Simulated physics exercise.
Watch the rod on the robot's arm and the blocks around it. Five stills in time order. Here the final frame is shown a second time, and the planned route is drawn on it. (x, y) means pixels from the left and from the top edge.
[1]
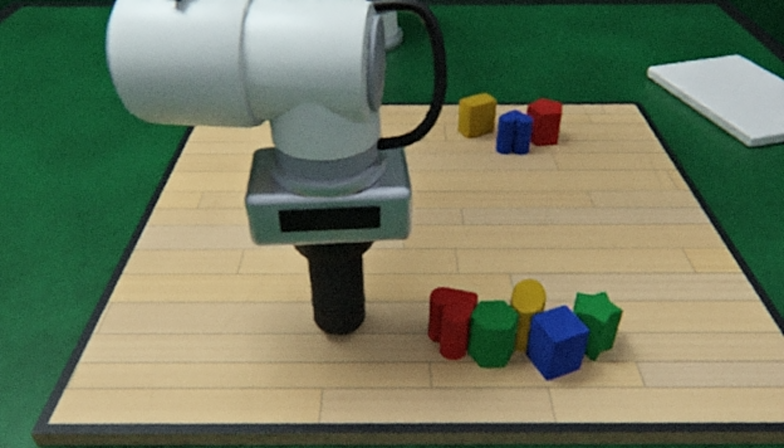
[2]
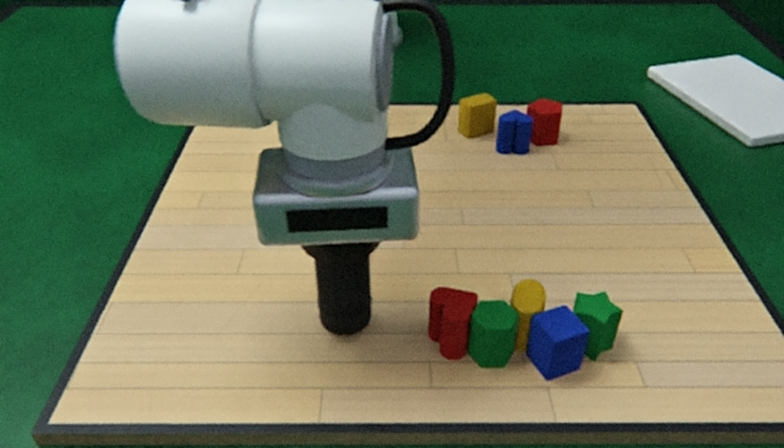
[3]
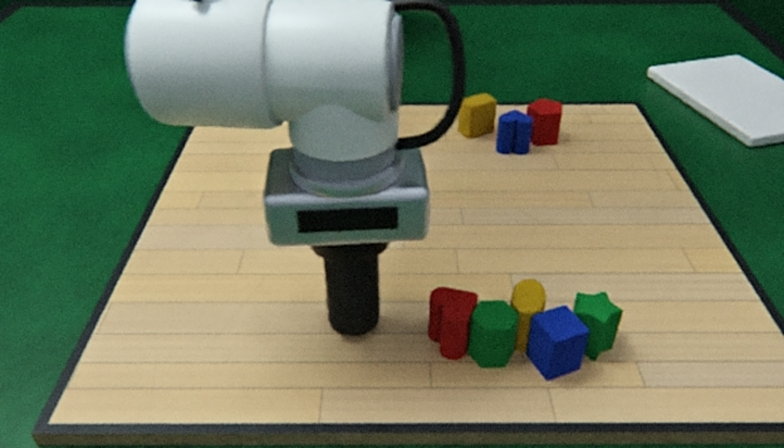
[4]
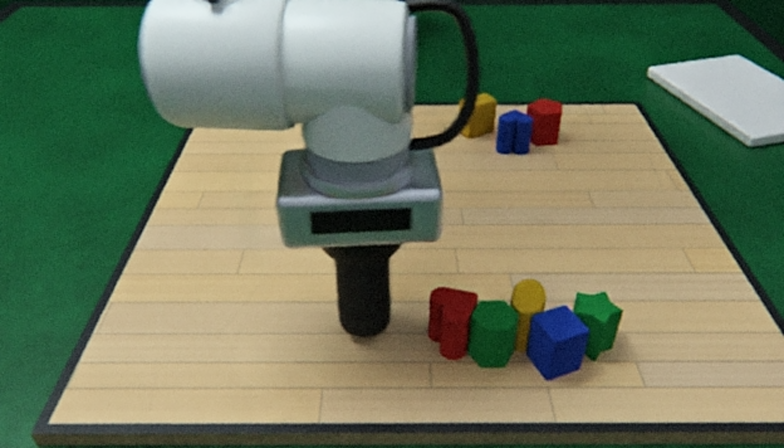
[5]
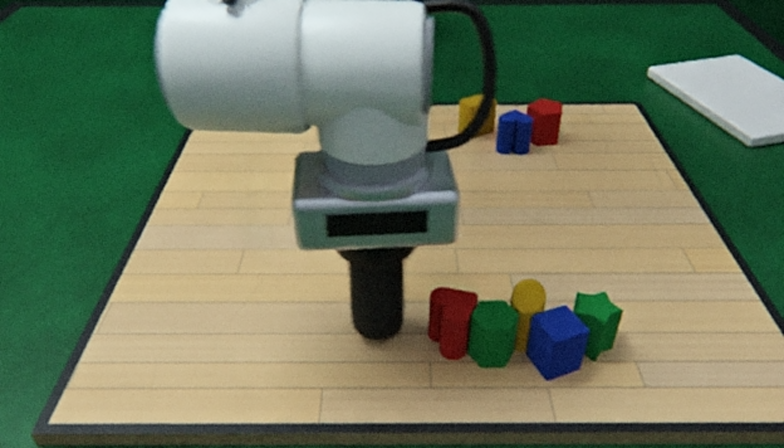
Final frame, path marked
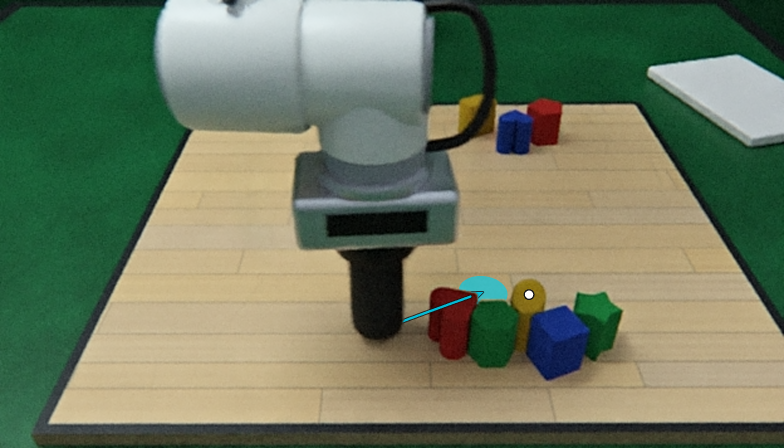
At the start, a robot arm holds a dark rod upright over a wooden board, left of a cluster of red, green, yellow and blue blocks. The arm slides the rod slowly a short way right, narrowing the gap to the red block, while all the blocks stay still.
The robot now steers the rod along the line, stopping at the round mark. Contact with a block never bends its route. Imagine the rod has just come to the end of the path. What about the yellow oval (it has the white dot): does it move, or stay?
It gets no push and keeps its place.
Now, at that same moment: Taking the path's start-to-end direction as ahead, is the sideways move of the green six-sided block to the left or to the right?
It goes right.
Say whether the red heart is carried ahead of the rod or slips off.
In the end it is beside or behind the rod.
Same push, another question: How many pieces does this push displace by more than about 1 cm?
This push will displace two blocks.
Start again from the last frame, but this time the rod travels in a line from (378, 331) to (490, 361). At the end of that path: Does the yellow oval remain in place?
No - that is not the case.
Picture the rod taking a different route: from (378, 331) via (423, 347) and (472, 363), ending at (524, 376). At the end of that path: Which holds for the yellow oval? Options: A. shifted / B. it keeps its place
Letter A.
Path on the board, from (378, 331) directly to (483, 292); the dot is on the yellow oval.
The first path, step by step. Halfway along, rod at (434, 302); red heart at (469, 300), turned 35° clockwise; green six-sided block at (507, 321).
At the end, rod at (484, 284); red heart at (477, 296), turned 65° clockwise; green six-sided block at (509, 325); yellow oval in place.
